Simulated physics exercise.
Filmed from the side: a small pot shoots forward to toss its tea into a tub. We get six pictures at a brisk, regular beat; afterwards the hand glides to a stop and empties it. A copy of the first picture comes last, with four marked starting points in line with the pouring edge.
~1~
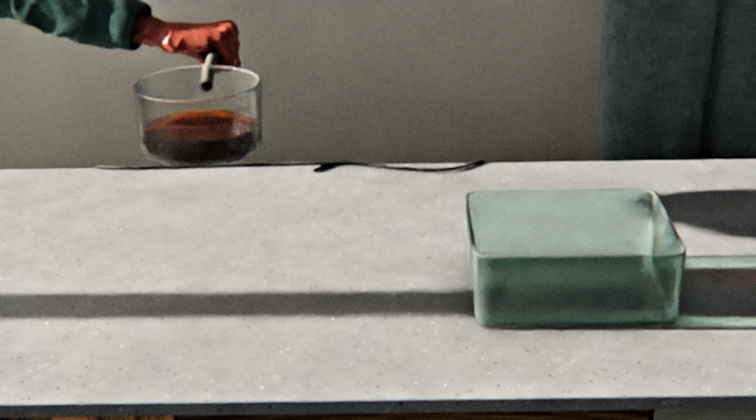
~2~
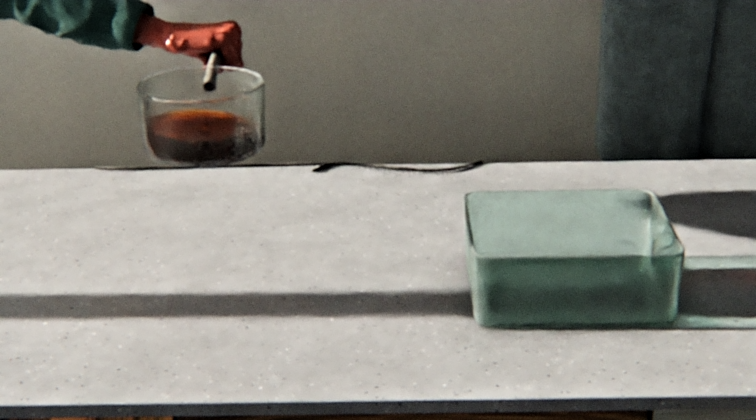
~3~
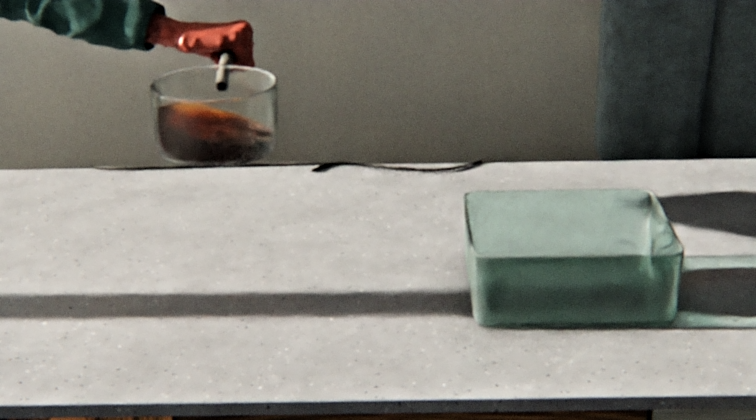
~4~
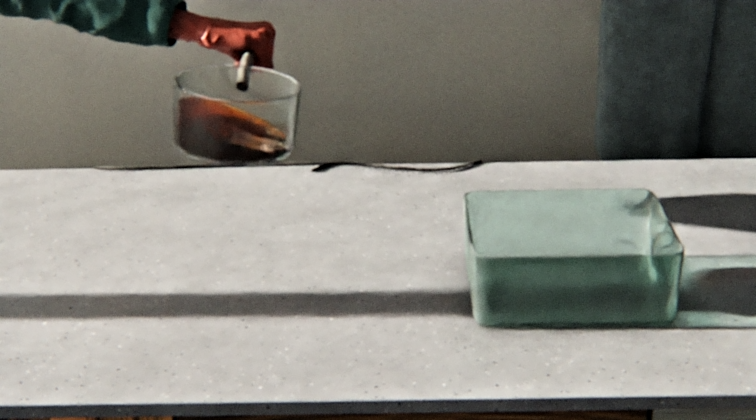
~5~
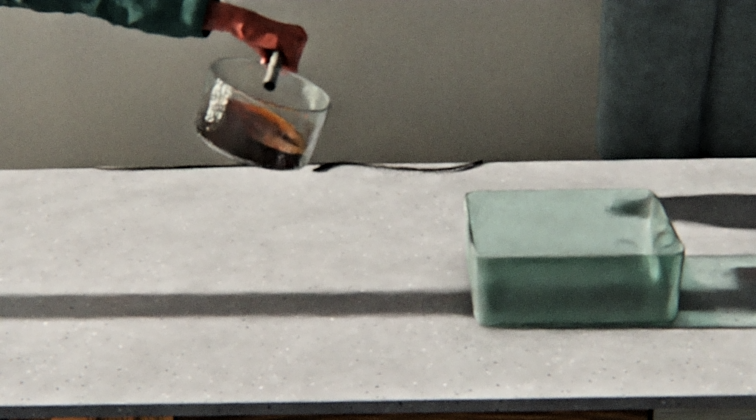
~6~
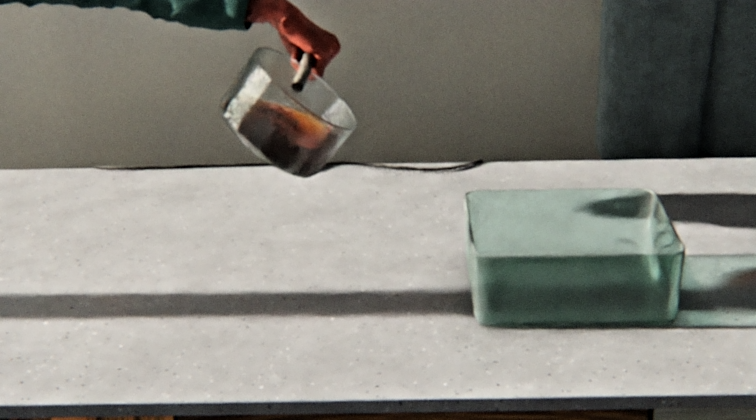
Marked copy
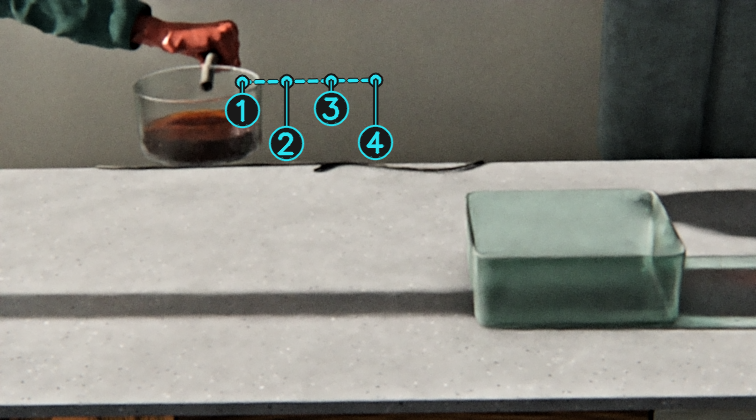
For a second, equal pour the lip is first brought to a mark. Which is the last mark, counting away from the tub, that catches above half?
The answer is spot 2.
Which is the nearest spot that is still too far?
The answer is 1.
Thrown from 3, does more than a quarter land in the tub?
Yes, clearly.
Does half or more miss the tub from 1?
Yes, that goes wrong.
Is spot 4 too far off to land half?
No.
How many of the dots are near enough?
Three of the four.
On the marked copy, 1 at (242, 82); 2 at (286, 81); 3 at (331, 80); 4 at (375, 80).
Choosing 1, about 24 % lands in the tub, 71 % falls short and 4 % goes beside or beyond.
Choosing 2, about 61 % lands in the tub, 28 % falls short and 11 % goes beside or beyond.
Choosing 3, about 76 % lands in the tub, 6 % falls short and 18 % goes beside or beyond.
Choosing 4, about 86 % lands in the tub, 12 % falls short and 3 % goes beside or beyond.
